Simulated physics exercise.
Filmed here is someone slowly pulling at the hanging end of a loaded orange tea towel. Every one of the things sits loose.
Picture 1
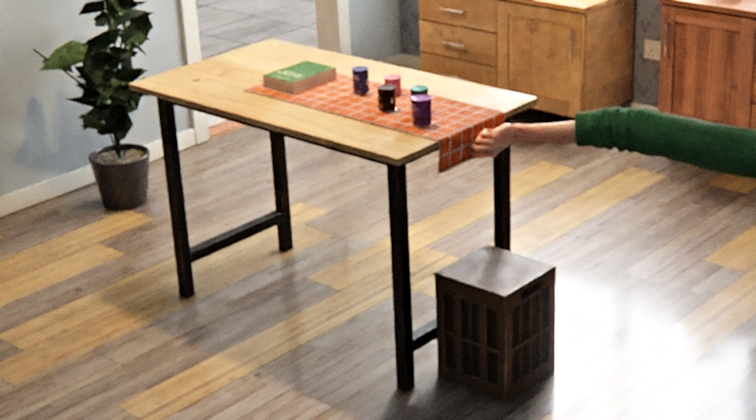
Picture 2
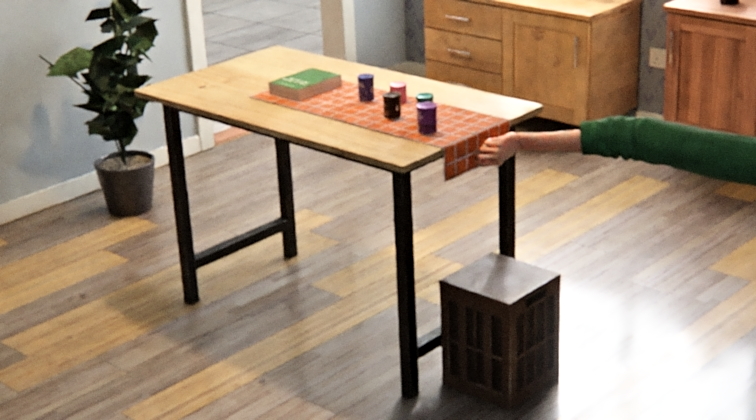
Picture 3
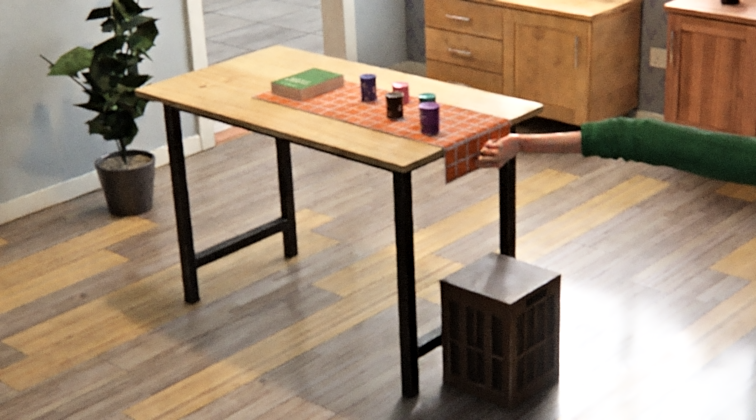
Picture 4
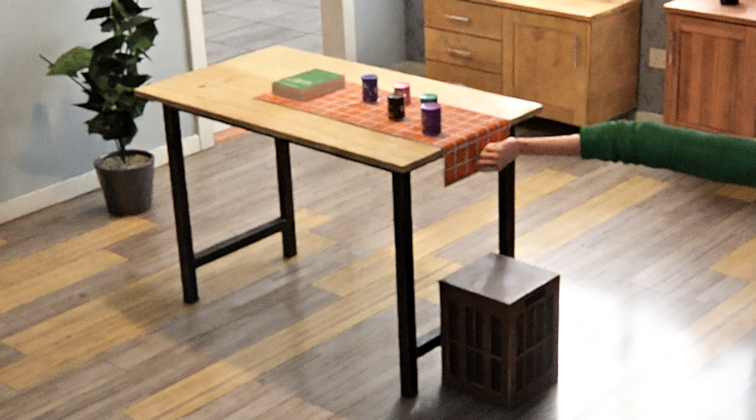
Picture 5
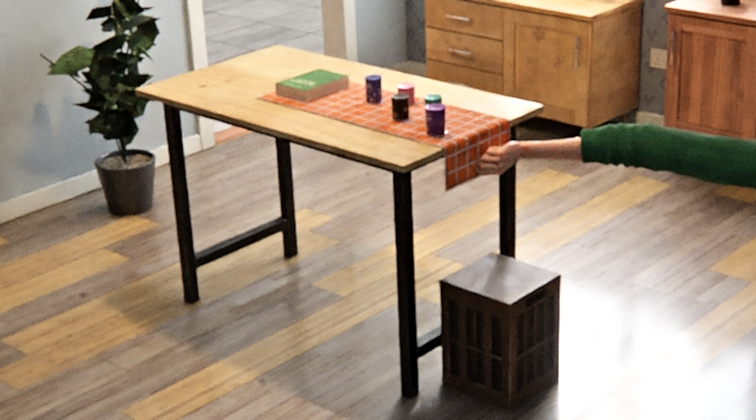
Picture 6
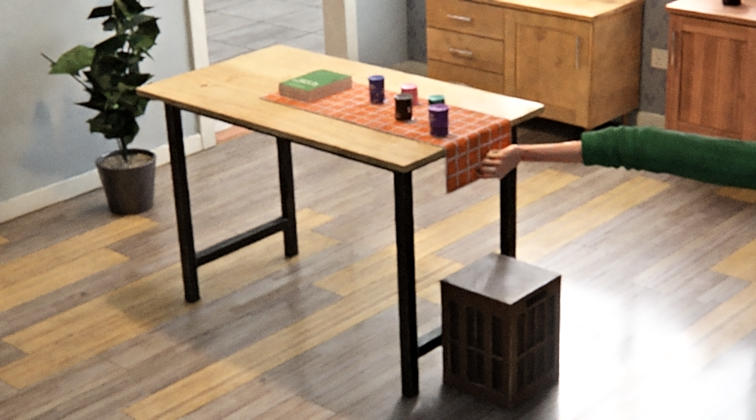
Orange checked cloth carrying a green book and five small cans sliding slightly rightward as a green-sleeved hand pulls its hanging end.
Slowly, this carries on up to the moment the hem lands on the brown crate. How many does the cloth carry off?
Going over the edge will be three of them.
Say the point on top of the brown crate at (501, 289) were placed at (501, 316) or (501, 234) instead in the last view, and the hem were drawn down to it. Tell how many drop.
Counts: 4, 1.
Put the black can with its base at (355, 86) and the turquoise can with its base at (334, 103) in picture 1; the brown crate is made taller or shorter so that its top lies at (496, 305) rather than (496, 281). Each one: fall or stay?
Black can stays, turquoise can stays.
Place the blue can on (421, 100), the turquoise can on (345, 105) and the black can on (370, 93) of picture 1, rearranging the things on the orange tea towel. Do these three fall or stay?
The blue can ends up knocked off; the turquoise can ends up still aboard; the black can ends up still aboard.
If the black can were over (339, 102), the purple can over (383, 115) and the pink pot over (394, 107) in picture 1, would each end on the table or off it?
In the end the black can is still up there, the purple can is no longer up there and the pink pot is no longer up there.
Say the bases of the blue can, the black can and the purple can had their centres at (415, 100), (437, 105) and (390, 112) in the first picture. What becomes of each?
As for the blue can, it leaves the top; the black can, it leaves the top; the purple can, it leaves the top.
Soon after, hem near (482, 240); purple can and turquoise can gone.
Then, hem on the crate; purple can, turquoise can and black can gone.
At rest, hem on the crate; purple can, turquoise can and black can gone. Over the edge go three.
